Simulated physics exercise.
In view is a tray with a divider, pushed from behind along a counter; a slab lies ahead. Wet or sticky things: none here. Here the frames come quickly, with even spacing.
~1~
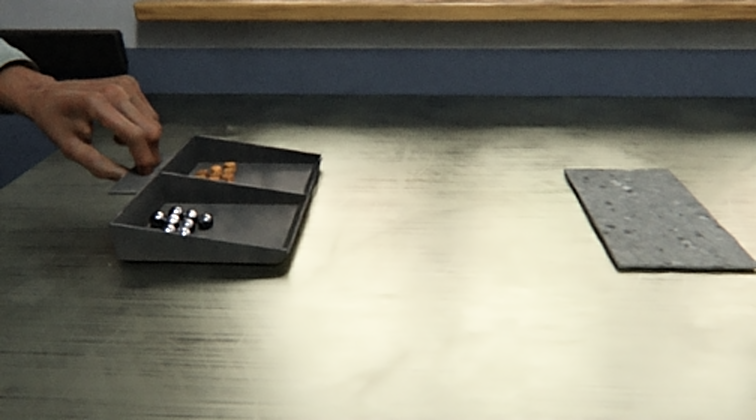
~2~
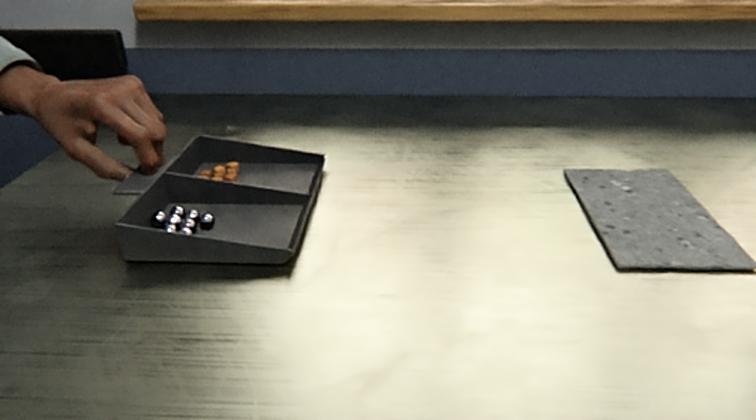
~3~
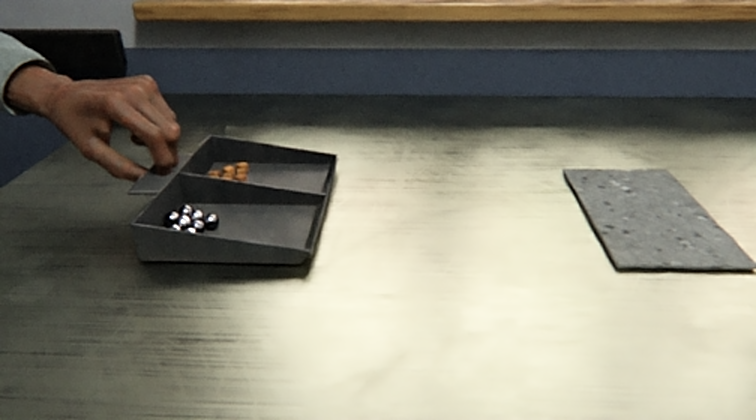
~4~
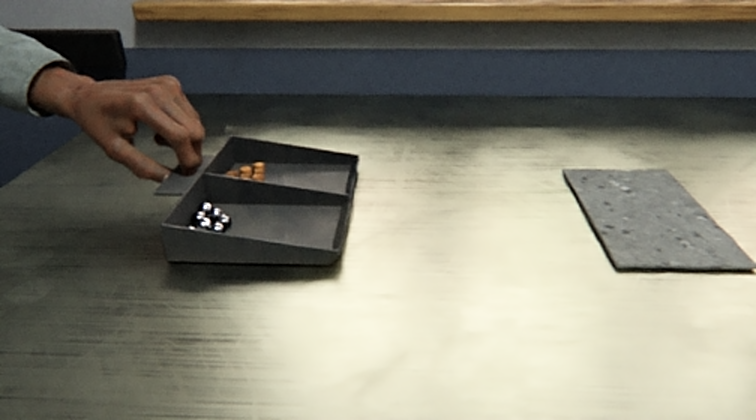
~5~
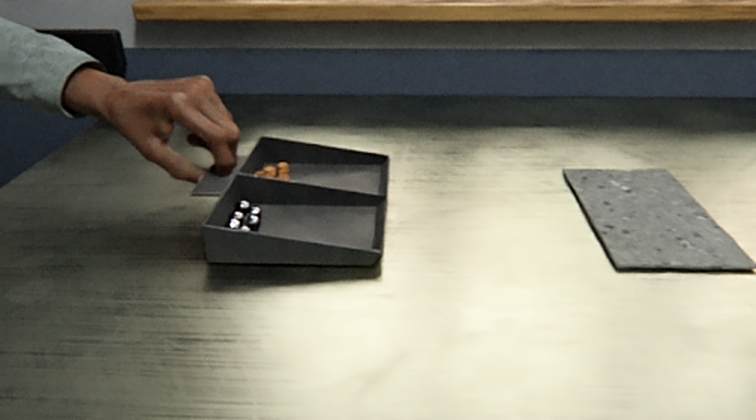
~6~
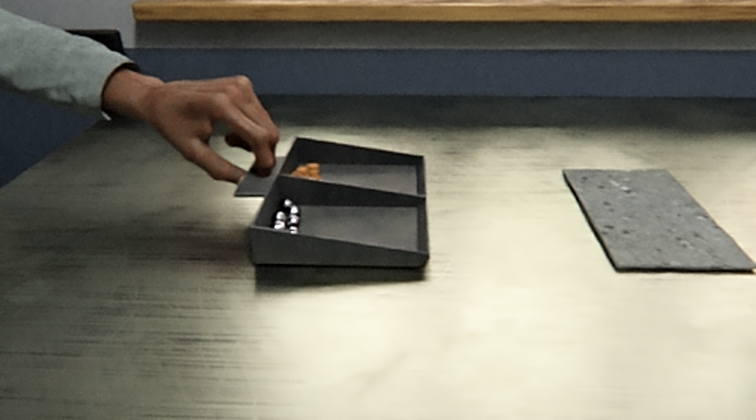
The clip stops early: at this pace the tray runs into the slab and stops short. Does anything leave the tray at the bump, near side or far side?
The nearer handful lets some fly out; the farther handful stays put.
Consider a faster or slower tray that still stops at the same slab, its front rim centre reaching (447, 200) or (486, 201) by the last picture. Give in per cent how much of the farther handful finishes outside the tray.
Result: First case ~ 0 %, second case ~ 20 %.
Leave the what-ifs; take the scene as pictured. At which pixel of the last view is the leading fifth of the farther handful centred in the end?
Roughly at (548, 178) in the last picture.
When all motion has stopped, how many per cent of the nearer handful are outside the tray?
Roughly 60 %.
Then, 0.11 s past the last view, tray still sliding, front rim near (507, 201); nearer handful all inside; farther handful all inside.
Then, 0.31 s past the last view, tray stopped at the slab; nearer handful all inside, moved towards the front rim; farther handful all inside, moved towards the front rim.
Then, 0.52 s past the last view, tray stopped at the slab; nearer handful about two thirds out of the tray; farther handful all inside, moved towards the front rim.
Finally, tray stopped at the slab; nearer handful about two thirds out of the tray; farther handful all inside, moved towards the front rim.
